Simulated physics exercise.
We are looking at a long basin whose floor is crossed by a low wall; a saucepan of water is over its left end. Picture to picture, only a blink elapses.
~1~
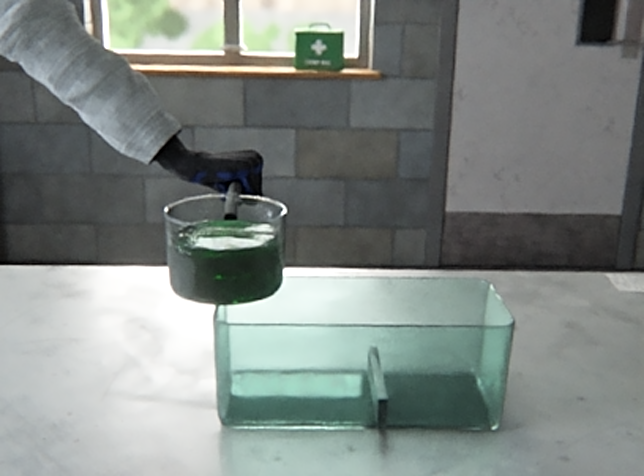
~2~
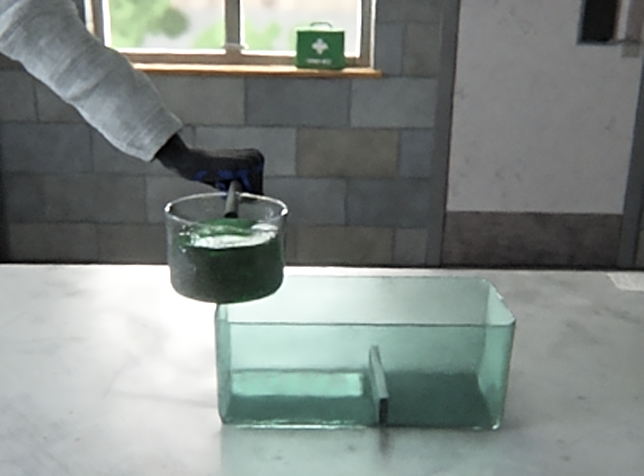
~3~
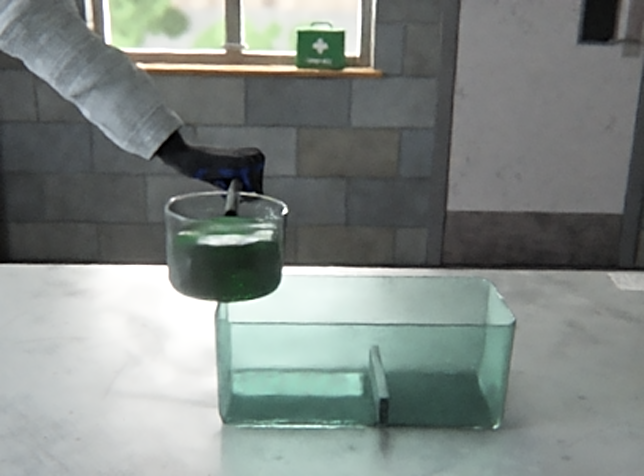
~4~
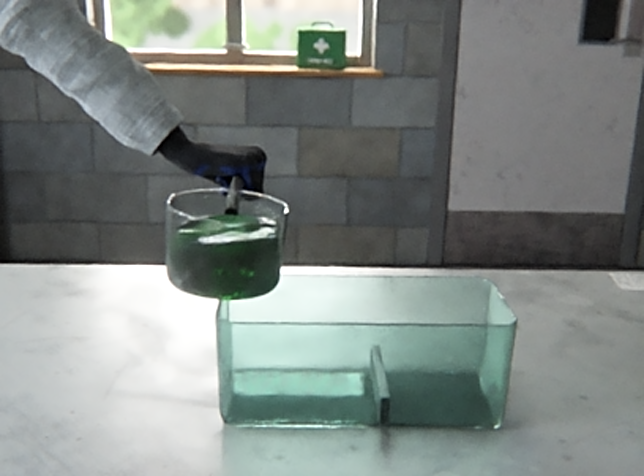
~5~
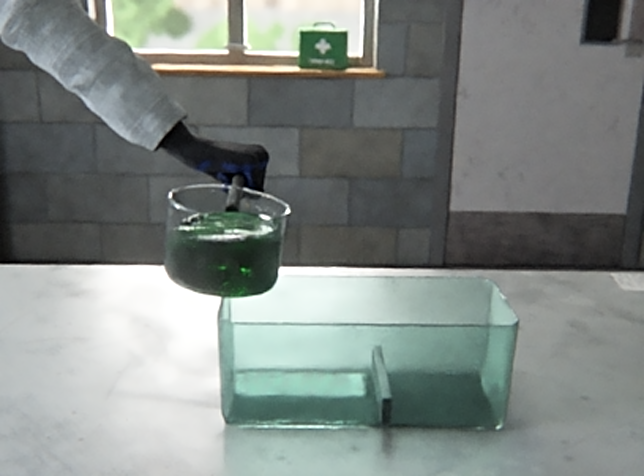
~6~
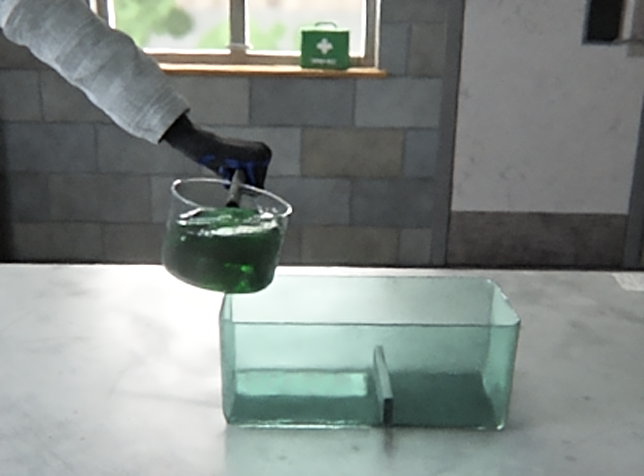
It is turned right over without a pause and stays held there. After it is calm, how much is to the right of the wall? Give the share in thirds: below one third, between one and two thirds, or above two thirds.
Most likely the right of the wall will hold one third or more, up to two thirds.
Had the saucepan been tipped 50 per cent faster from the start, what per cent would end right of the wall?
About 55 per cent would end up there.
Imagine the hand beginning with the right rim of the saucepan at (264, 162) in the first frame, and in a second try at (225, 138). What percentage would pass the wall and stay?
Roughly 40 percent on the first try and 10 percent on the second.
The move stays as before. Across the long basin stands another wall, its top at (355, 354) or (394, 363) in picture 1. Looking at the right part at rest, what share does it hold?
The first placement gives around 90 percent, the second 10 percent.
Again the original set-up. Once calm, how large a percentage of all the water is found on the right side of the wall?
Near 50 in a hundred.
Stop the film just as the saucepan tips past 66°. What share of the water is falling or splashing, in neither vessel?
That comes to near 20 percent.
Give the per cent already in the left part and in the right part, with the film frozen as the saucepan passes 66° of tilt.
The left part holds around 5 percent, the right part 0 percent.
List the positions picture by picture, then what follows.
In the first picture, it leans 0°; its right rim is at (285, 213); the water meets the walls at (170, 234) and (282, 235); the long basin's rim runs from (218, 300) to (501, 302); the wall's top is at (378, 372).
In the second picture, it leans 0°; its right rim is at (286, 212); the water meets the walls at (171, 233) and (283, 233).
In the third picture, it leans 2°; its right rim is at (286, 212); the water meets the walls at (170, 232) and (283, 231).
In the fourth picture, it leans 4°; its right rim is at (287, 211); the water meets the walls at (170, 229) and (283, 229).
In the fifth picture, it leans 8°; its right rim is at (289, 212); the water meets the walls at (171, 226) and (283, 227).
In the sixth picture, it leans 12°; its right rim is at (290, 212); the water meets the walls at (169, 220) and (285, 223).
A moment on, the saucepan is tipped part way and 78 per cent is still to pour, 3 is left of the wall and 0 right of it.
Next, the saucepan is tipped right over and 16 per cent is still to pour, 28 is left of the wall and 38 right of it.
Then the saucepan is tipped right over and 0 per cent is still to pour, 49 is left of the wall and 50 right of it.
Later the saucepan is tipped right over and 0 per cent is still to pour, 49 is left of the wall and 51 right of it.
Finally, 49 per cent lies left of the wall, 50 right of it and 1 outside.
